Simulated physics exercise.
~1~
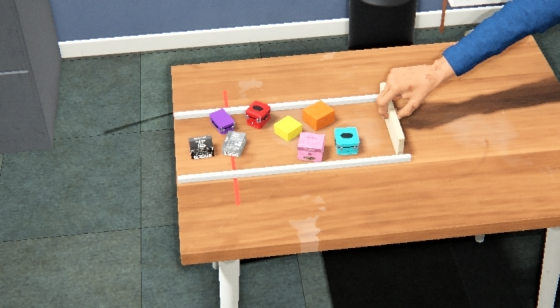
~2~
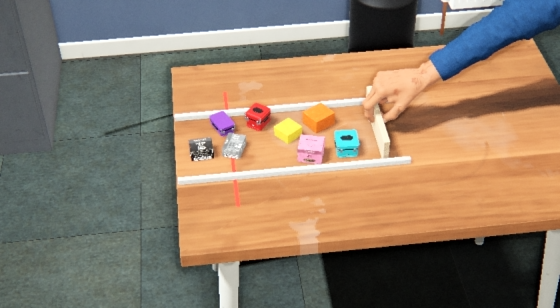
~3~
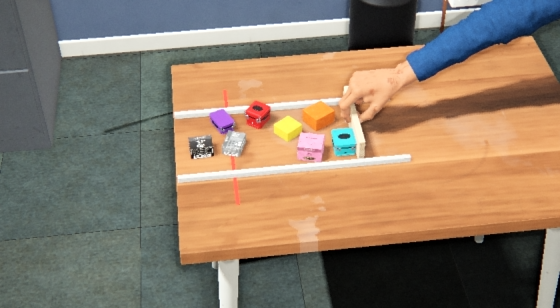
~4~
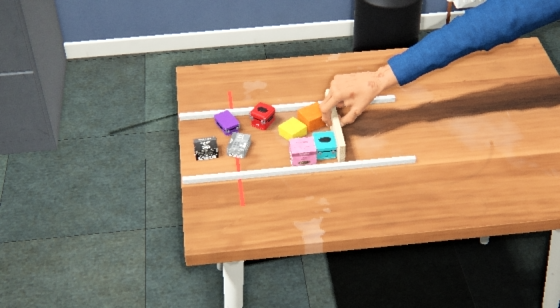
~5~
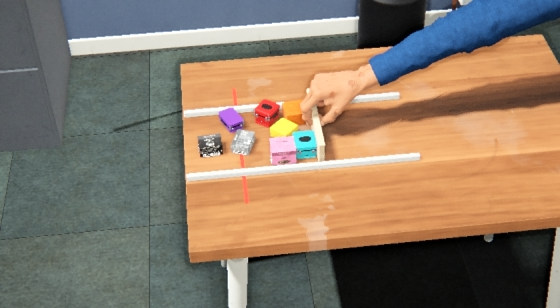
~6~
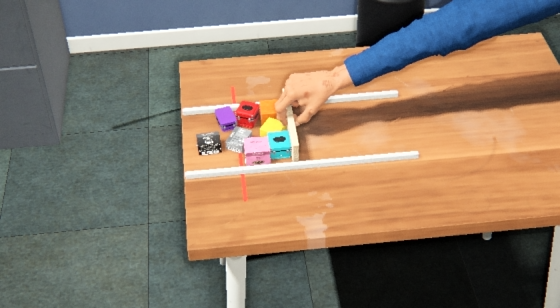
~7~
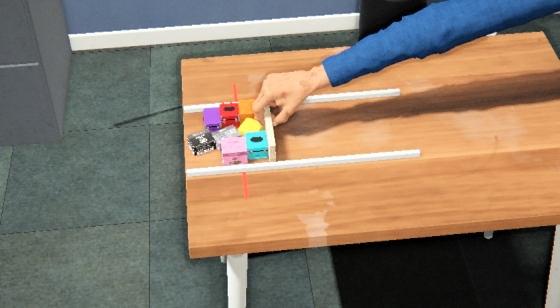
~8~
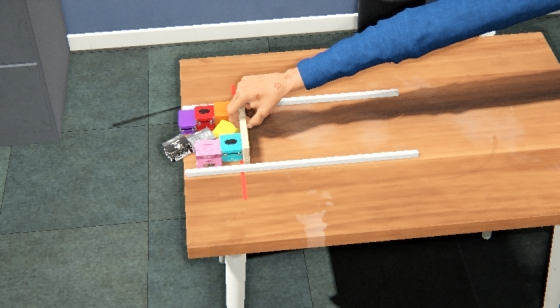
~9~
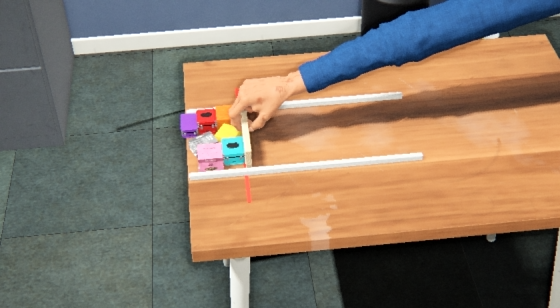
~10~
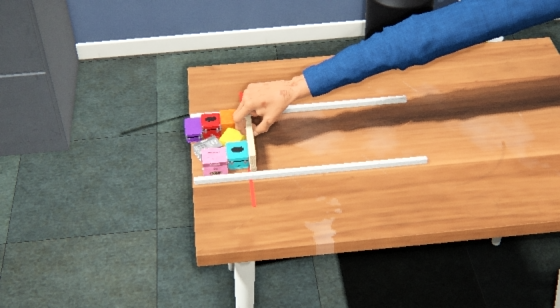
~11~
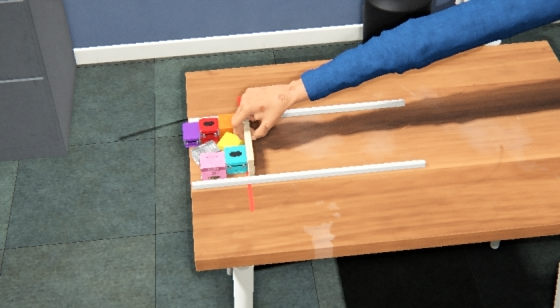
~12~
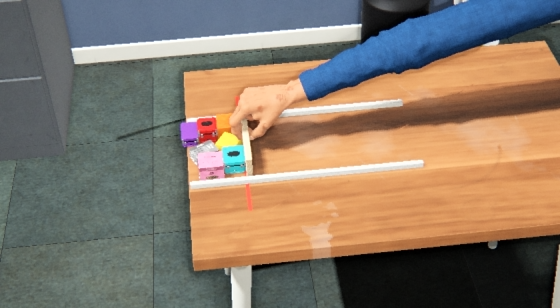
A hand slides an upright board left, bunching small colourful objects at the table's edge.
